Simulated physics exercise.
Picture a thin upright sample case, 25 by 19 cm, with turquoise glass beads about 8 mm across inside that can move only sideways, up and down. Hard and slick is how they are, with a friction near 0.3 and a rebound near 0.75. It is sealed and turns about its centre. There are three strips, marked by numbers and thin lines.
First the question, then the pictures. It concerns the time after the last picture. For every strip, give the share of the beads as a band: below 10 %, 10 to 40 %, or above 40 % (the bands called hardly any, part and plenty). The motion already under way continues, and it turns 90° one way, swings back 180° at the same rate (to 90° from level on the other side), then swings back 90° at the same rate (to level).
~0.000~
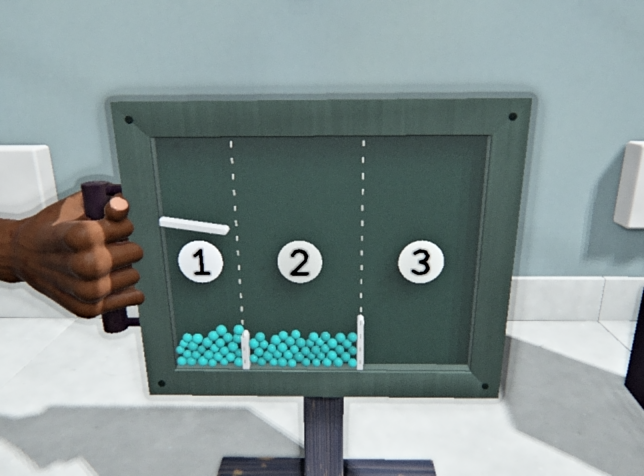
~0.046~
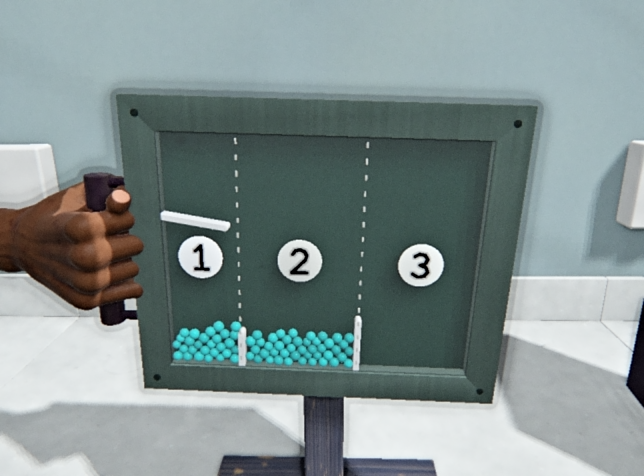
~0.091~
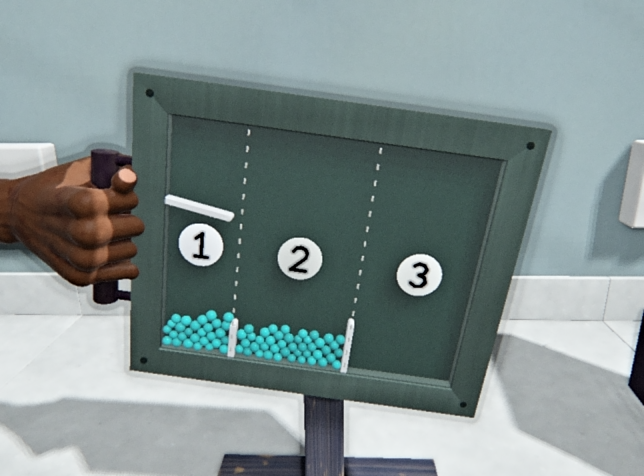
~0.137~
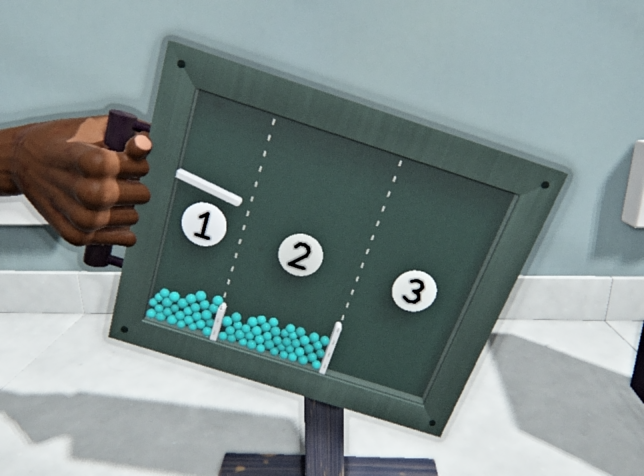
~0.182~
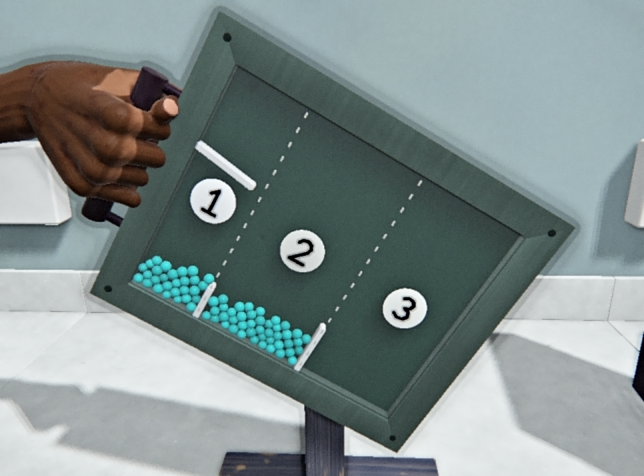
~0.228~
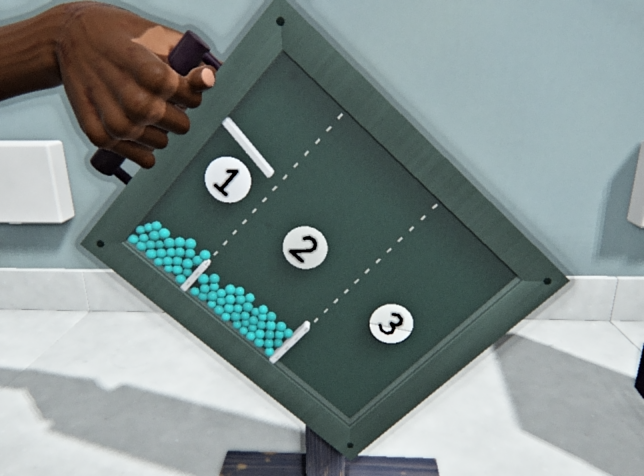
No. 1: Above 40 %; 2: 10 to 40 %; 3: 10 to 40 %.
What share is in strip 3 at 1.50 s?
I'd put it around 20 in a hundred.
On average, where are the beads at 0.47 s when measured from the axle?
Some 7 cm left and 2 cm above.
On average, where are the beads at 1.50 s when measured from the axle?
I'd put it near 1 centimetres to the right and 8 centimetres below.
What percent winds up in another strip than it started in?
60 per cent.
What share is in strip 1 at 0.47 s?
I'd guess near 30 in a hundred.
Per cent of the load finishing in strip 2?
About 35 %.
After 0.47 s, it stands 90° clockwise; the beads' middle is 7 cm left of and 2 cm above the centre; no. 1, 30 %, no. 2, 65 %, no. 3, 5 %.
After 1.50 s, it stands 46° anticlockwise; the beads' middle is 1 cm right of and 8 cm below the centre; no. 1, 45 %, no. 2, 35 %, no. 3, 20 %.
After 1.74 s, it stands level; the beads' middle is 5 cm left of and 7 cm below the centre; no. 1, 50 %, no. 2, 35 %, no. 3, 20 %.
Settled by 2.7 s, it stands level; no. 1, 45 %, no. 2, 35 %, no. 3, 20 %.
